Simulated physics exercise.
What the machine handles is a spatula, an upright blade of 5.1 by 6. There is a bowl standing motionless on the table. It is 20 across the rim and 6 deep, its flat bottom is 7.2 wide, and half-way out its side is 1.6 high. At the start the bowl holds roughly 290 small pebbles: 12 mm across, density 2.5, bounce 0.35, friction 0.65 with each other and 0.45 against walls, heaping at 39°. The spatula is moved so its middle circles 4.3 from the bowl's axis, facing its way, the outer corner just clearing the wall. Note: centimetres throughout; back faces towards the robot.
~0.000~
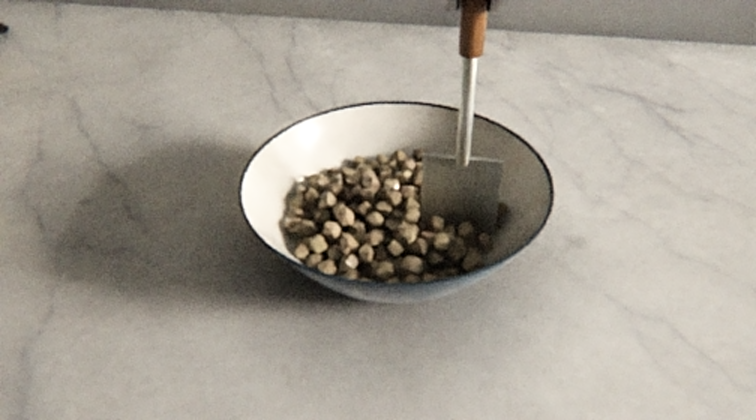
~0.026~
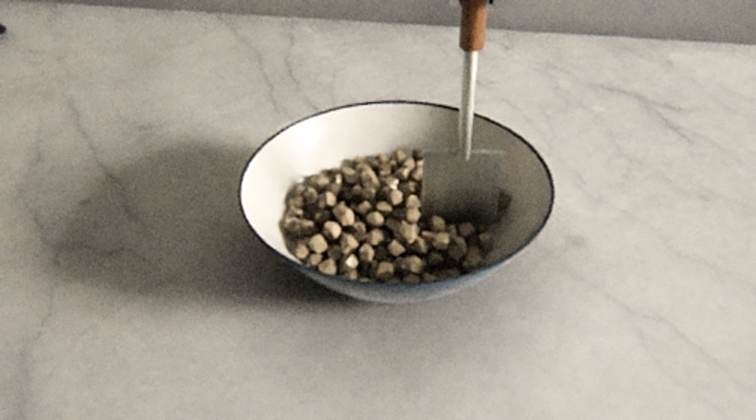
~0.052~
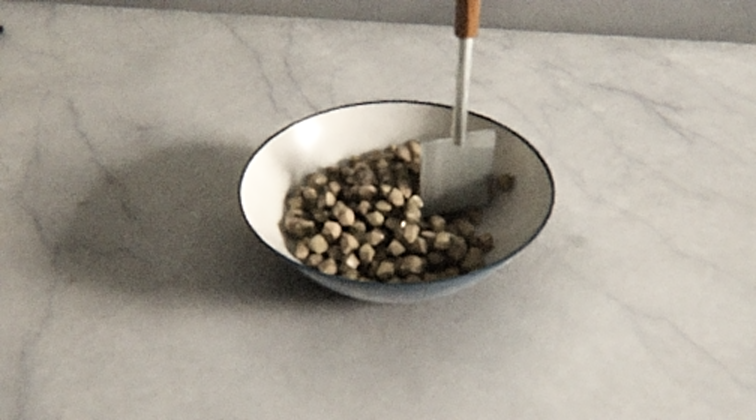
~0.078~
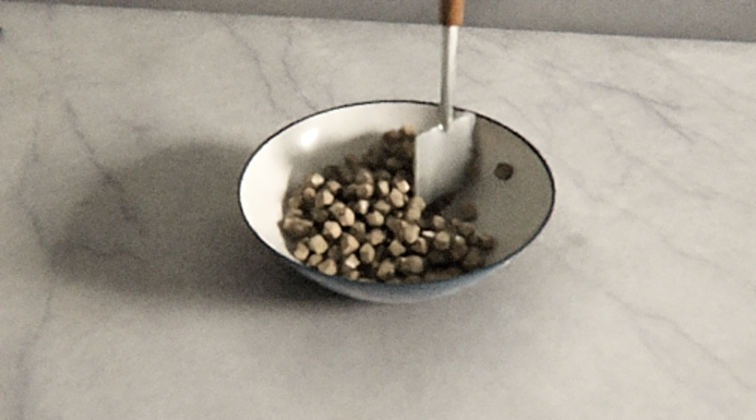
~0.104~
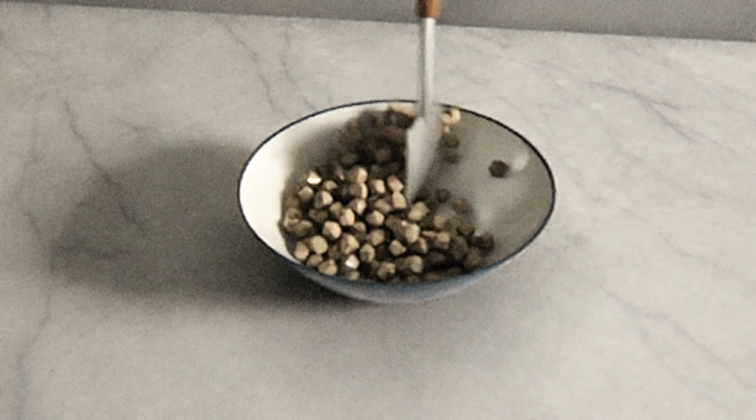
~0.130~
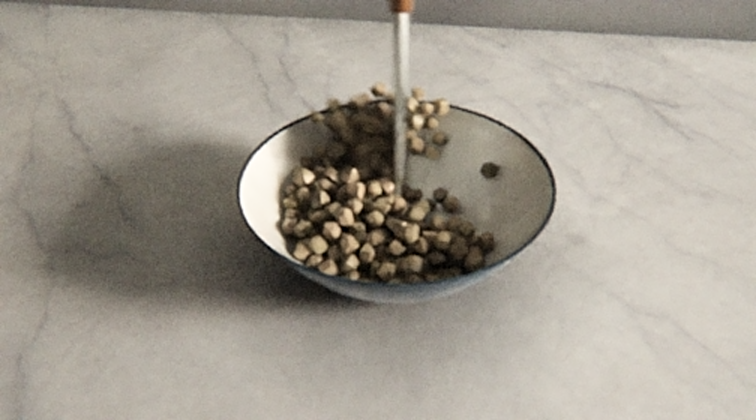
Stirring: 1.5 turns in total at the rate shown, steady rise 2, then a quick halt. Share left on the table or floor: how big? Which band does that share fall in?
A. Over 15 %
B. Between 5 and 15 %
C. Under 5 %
Option A: Over 15 %.
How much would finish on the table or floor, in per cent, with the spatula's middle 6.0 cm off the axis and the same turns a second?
Then about 0 per cent.
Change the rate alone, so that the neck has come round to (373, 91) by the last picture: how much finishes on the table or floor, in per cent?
I'd put it close to 35 per cent.
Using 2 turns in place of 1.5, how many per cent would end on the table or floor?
Estimate: About 25 percent.
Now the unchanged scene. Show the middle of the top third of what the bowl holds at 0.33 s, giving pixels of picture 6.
About (403, 249).
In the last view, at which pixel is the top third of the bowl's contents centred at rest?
Near (400, 204).
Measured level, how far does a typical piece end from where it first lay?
Around 8 centimetres.
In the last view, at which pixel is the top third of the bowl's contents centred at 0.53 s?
I'd put it close to (424, 170).
After 0.33 s, 266° round, highest piece 9 above the table; 245 in the bowl, 23 on the table or floor, 25 in flight or on the tool.
After 0.53 s, 77° round, highest piece 8 above the table; 214 in the bowl, 69 on the table or floor, 10 in flight or on the tool.
After 0.82 s, 180° round, highest piece 5 above the table; 209 in the bowl, 84 on the table or floor.
After 1.52 s, 180° round, highest piece 5 above the table; 209 in the bowl, 84 on the table or floor.
At rest, 209 in the bowl, 84 on the table or floor. That is 29 % on the table or floor.
